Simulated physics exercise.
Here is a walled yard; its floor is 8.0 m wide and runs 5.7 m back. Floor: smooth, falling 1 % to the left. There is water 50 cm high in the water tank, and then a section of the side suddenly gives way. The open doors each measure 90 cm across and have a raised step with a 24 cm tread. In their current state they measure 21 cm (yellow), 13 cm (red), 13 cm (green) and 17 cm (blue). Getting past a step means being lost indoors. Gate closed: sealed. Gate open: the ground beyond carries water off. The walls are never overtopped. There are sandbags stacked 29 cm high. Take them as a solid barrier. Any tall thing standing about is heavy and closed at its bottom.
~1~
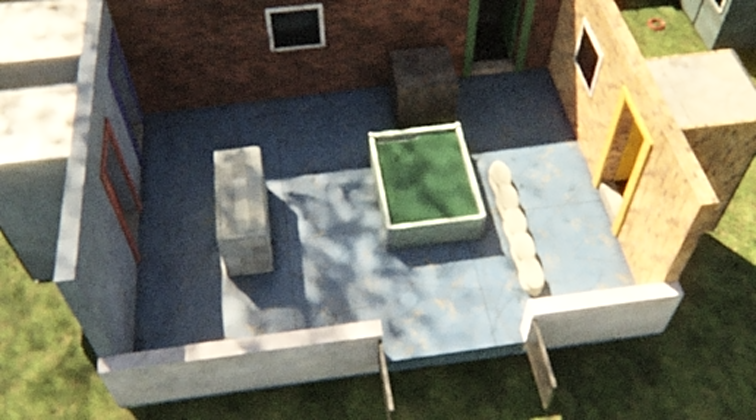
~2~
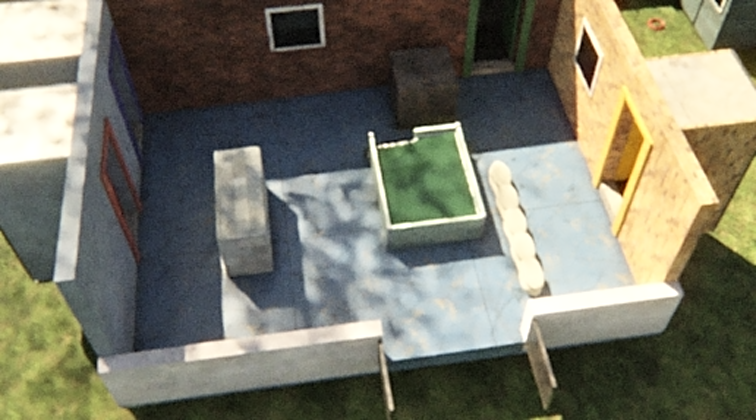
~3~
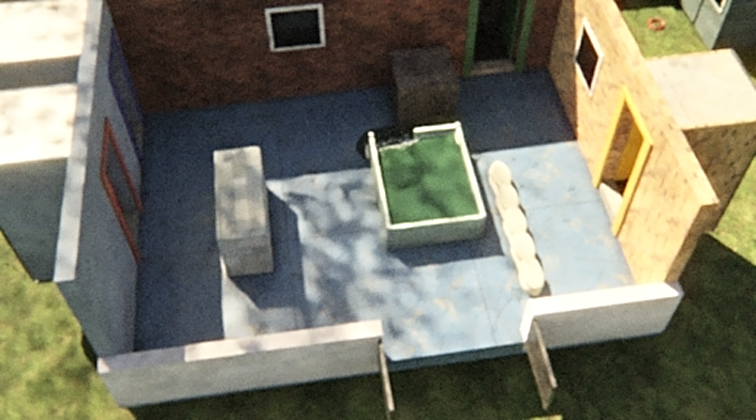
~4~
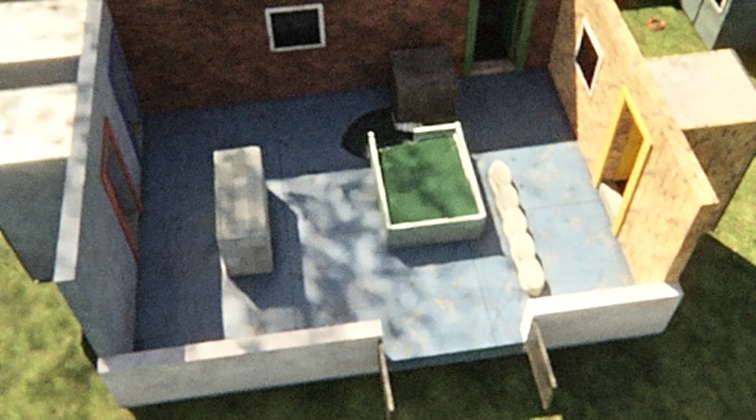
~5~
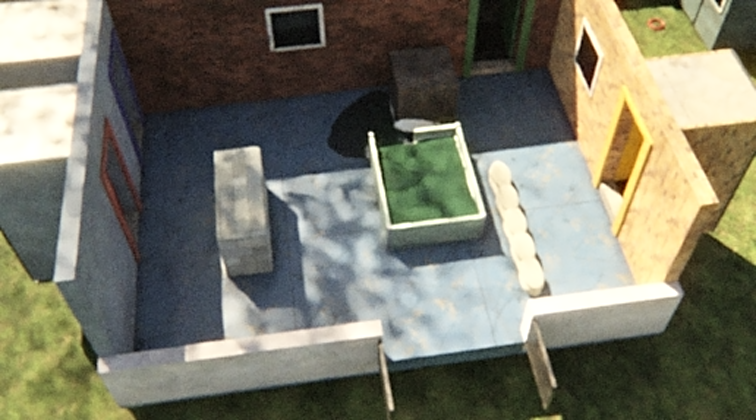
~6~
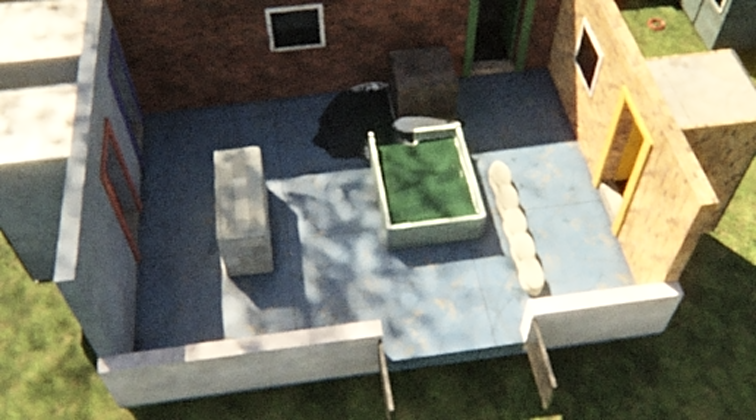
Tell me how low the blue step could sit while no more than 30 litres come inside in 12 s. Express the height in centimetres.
At least 12 cm or so.
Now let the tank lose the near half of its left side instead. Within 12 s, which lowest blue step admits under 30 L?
A minimum of about 6.0 cm.
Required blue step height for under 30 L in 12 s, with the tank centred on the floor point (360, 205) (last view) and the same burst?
It must be around 13.5 cm tall.
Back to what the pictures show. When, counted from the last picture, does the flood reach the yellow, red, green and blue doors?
Times: Yellow 2.8 s, red 2.8 s, green 1.2 s, blue 1.8 s.
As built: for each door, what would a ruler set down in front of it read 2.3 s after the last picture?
Depths in cm - yellow: 0, red: 0, green: 3, blue: 17.
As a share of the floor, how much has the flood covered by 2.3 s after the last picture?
Approximately 30 % of the floor.
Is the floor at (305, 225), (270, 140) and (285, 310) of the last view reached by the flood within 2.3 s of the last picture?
In order: Untouched, soaked, untouched.
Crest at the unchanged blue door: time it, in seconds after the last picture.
At roughly 2.8 s.
Then, 0.7 s after the last picture water covers 10 % of the floor, deepest (28 cm) near (367, 92); it has not reached the blue door.
Then, 2.3 s after the last picture water covers 30 % of the floor, deepest (21 cm) near (369, 98); 17 cm at the blue door, 0 litres in over its 17 cm step.
Then, 11.3 s after the last picture water covers 85 % of the floor, deepest (9 cm) near (136, 320); 7 cm at the blue door, 2 litres in over its 17 cm step.
At the blue door as built, the water peaked near 19 cm, 2.9 s after the last picture.
Run again over the same 12 s with other heights there, 57 litres in over 10 cm, 12 litres over 14 cm. The limit of 30 litres is kept from about 12 cm up.
